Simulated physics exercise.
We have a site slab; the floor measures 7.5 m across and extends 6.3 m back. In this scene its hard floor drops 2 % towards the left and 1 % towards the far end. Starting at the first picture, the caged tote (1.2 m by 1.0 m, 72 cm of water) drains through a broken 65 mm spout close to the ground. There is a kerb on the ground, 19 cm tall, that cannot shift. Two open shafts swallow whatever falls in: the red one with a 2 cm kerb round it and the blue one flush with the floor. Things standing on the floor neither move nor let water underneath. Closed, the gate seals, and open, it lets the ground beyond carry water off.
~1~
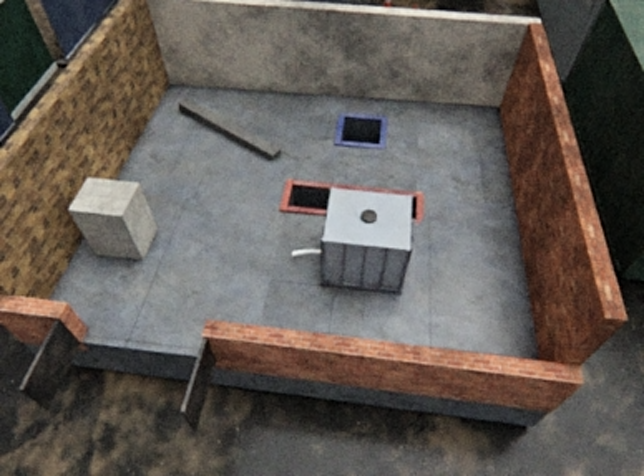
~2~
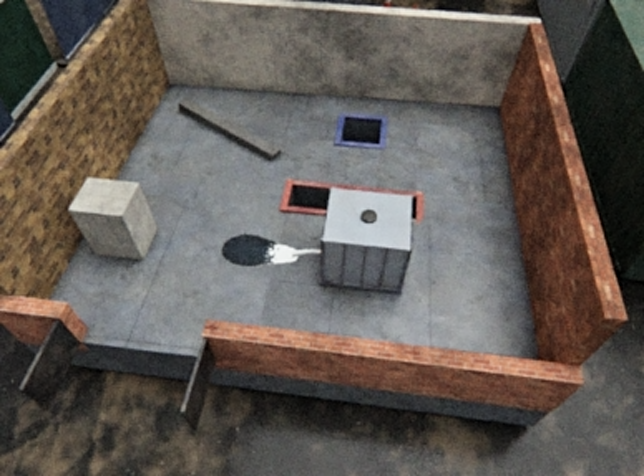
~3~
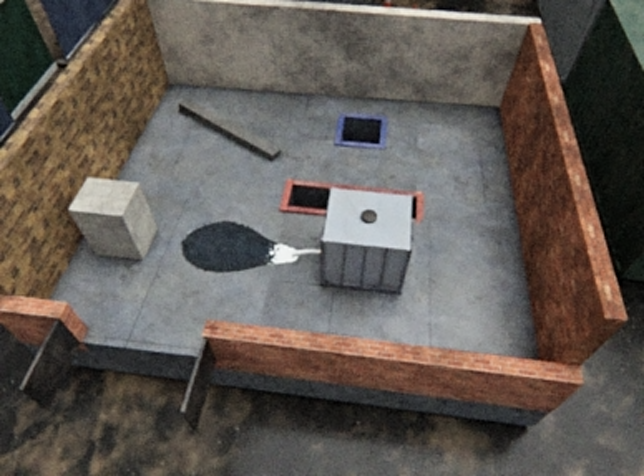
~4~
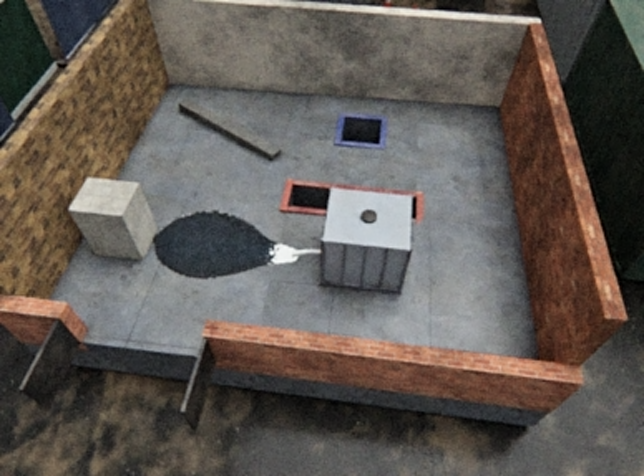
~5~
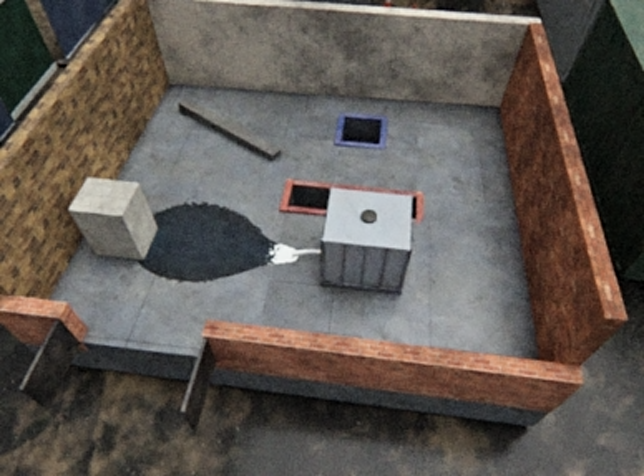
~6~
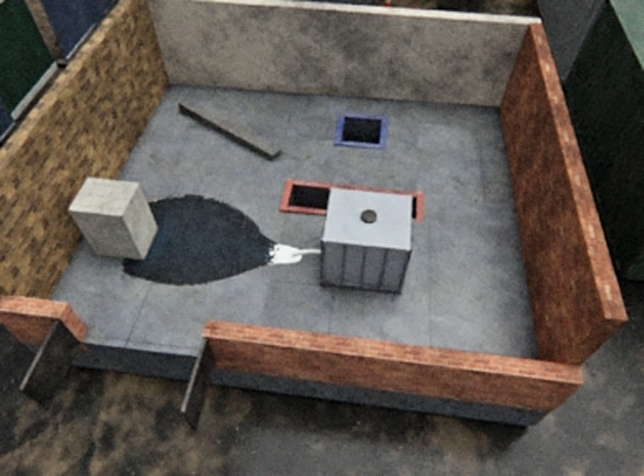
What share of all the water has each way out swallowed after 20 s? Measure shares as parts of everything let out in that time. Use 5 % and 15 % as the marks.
The gate opening takes less than 5 %; the red pit takes less than 5 %; the blue pit takes less than 5 %.
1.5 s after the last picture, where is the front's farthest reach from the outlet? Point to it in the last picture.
Front tip: Roughly (117, 196) in the last view.
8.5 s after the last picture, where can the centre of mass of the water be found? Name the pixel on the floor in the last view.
I'd say somewhere about (153, 202).
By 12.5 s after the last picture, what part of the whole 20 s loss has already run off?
About 0 %.
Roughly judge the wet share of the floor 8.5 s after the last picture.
I'd guess around 20 in a hundred.
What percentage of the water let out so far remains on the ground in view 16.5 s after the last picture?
Something like 100 percent.
Then, 1.5 s after the last picture water covers 10 % of the floor and is deepest (3 cm) near (152, 247); gone so far, the gate opening 0 %, the red pit 0 %, the blue pit 0 %.
Then, 4.5 s after the last picture water covers 15 % of the floor and is deepest (3 cm) near (152, 247); gone so far, the gate opening 0 %, the red pit 0 %, the blue pit 0 %.
Then, 8.5 s after the last picture water covers 20 % of the floor and is deepest (3 cm) near (152, 247); gone so far, the gate opening 0 %, the red pit 0 %, the blue pit 0 %.
Then, 12.5 s after the last picture water covers 20 % of the floor and is deepest (5 cm) near (170, 85); gone so far, the gate opening 0 %, the red pit 0 %, the blue pit 0 %.
Then, 16.5 s after the last picture water covers 25 % of the floor and is deepest (5 cm) near (170, 85); gone so far, the gate opening 0 %, the red pit 0 %, the blue pit 0 %.
